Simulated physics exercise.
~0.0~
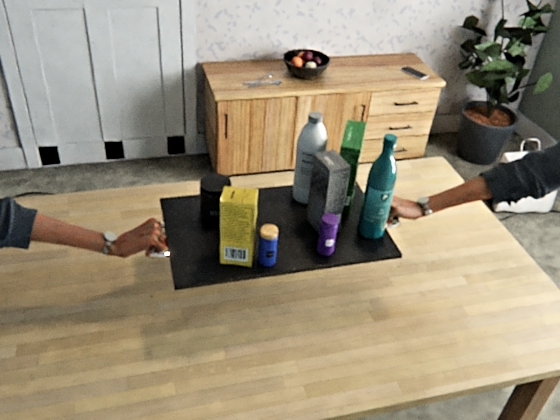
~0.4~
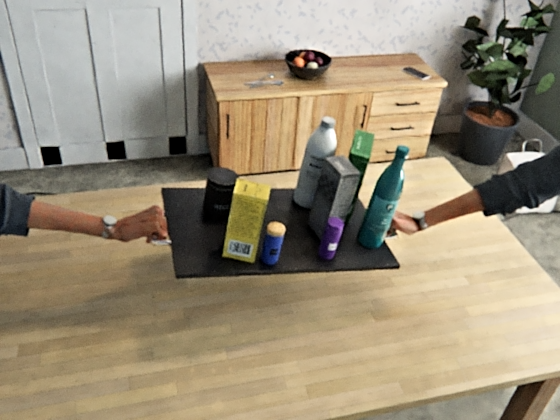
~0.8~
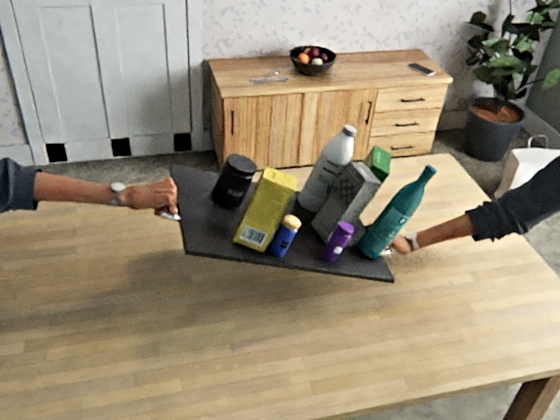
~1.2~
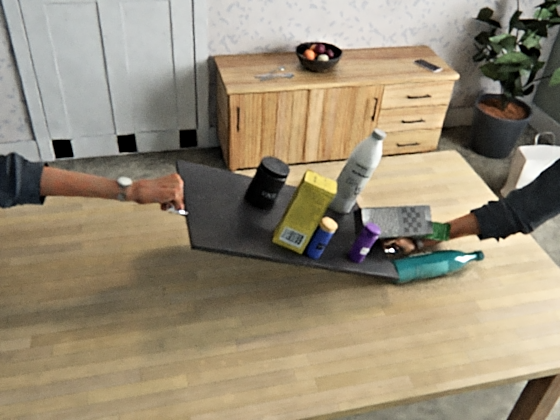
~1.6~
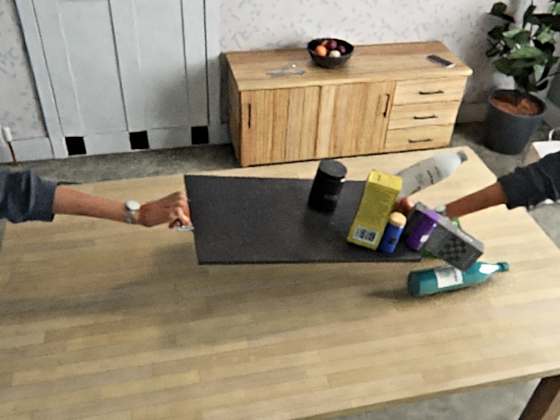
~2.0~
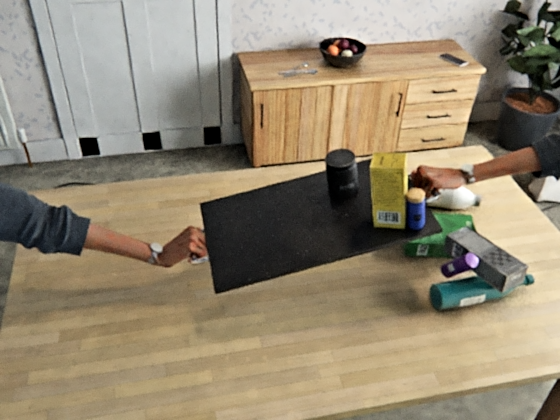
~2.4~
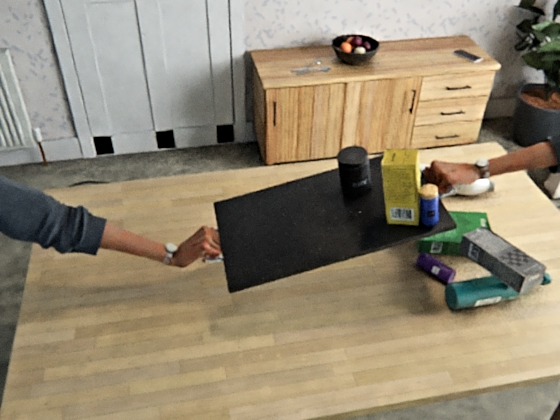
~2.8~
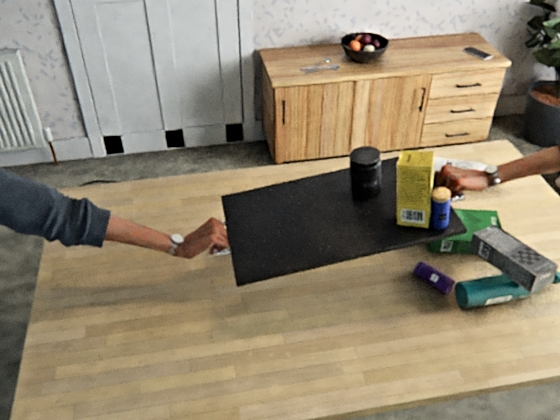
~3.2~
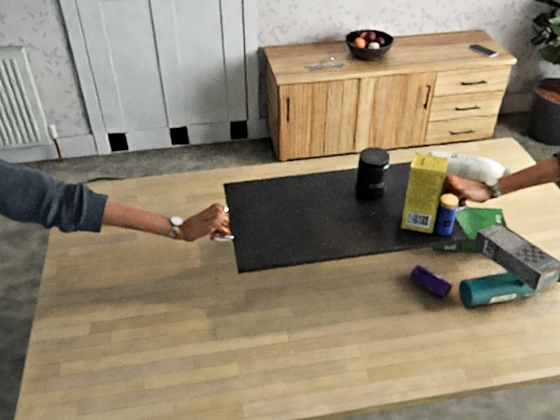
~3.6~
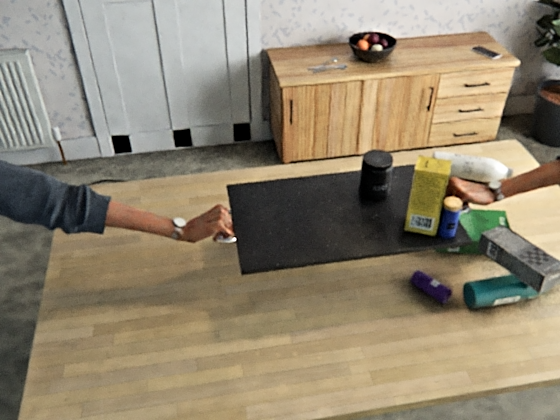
Above a wooden table, two hands tilted a loaded black tray down to the right, sending bottles, packets and a small purple shaker tumbling off, then tipped it slightly left and levelled it, with the yellow carton, blue shaker and black jar still standing.
